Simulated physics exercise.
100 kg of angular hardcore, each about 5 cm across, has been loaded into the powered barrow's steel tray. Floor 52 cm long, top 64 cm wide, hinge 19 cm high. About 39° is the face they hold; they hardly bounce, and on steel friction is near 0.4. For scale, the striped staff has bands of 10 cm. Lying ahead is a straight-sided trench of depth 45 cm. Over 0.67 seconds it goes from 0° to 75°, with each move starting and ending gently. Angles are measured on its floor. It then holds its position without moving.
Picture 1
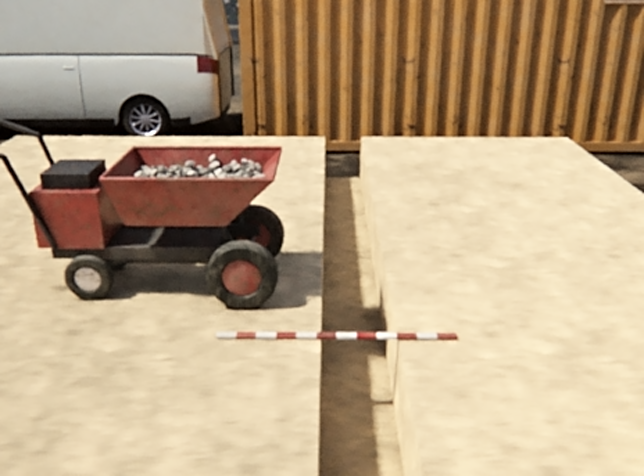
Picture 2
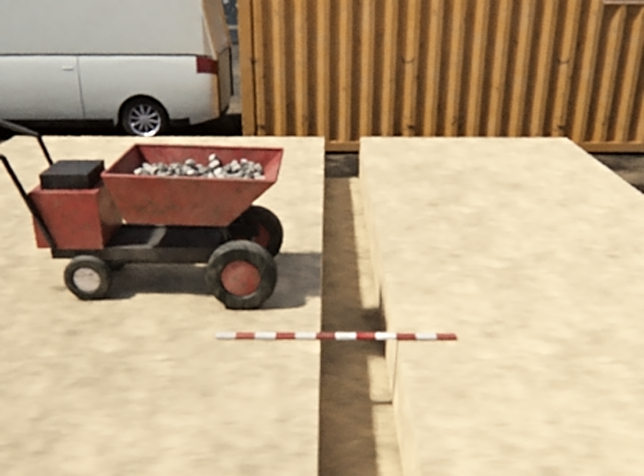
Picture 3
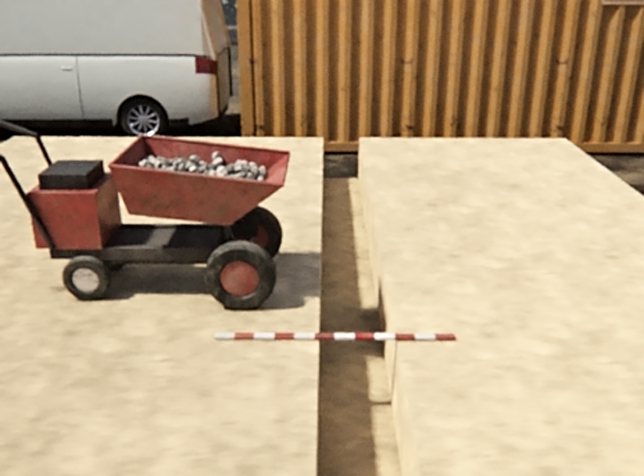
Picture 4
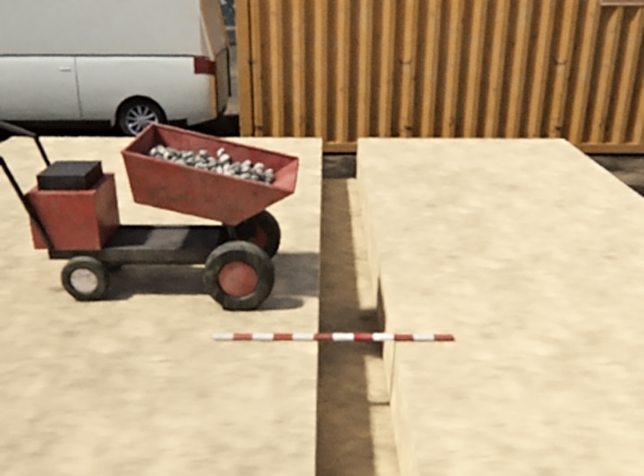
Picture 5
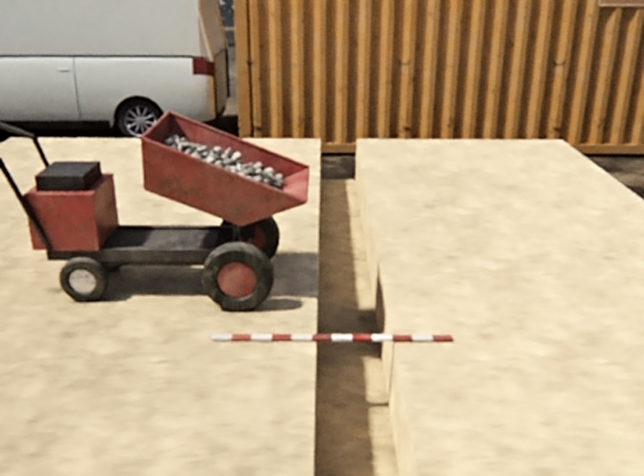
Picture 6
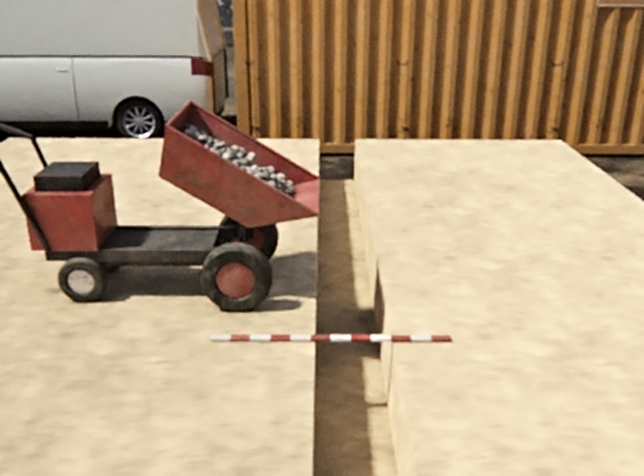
A red powered barrow's steel tray loaded with grey stones tilting steadily forward to the right, beside a narrow straight-sided trench.
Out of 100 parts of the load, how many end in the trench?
Some 60 out of 100.
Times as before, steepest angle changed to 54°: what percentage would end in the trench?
Roughly 35% would end there.
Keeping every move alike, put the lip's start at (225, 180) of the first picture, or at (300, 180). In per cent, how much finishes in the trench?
From the first place around 100 per cent, from the other around 30.
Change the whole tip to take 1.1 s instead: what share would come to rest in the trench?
Near 80 per cent.
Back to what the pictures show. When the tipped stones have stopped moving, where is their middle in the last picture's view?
Their middle ends up near (376, 338).
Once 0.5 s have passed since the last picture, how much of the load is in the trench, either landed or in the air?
By then, around 25 percent.
Then, 0.2 s after the last picture the floor is at 63°, 100 % in the tray; the foremost stones are at (329, 234).
Then, 0.5 s after the last picture the floor is at 75°, 65 % in the tray, 27 % in the trench, 8 % past the trench; the foremost stones are at (401, 276).
Then, 0.8 s after the last picture the floor is at 75°, 4 % in the tray, 55 % in the trench, 41 % past the trench; the foremost stones are at (531, 291).
Then, 2.8 s after the last picture the floor is at 75°, 0 % in the tray, 60 % in the trench, 40 % past the trench; the foremost stones are at (629, 302).
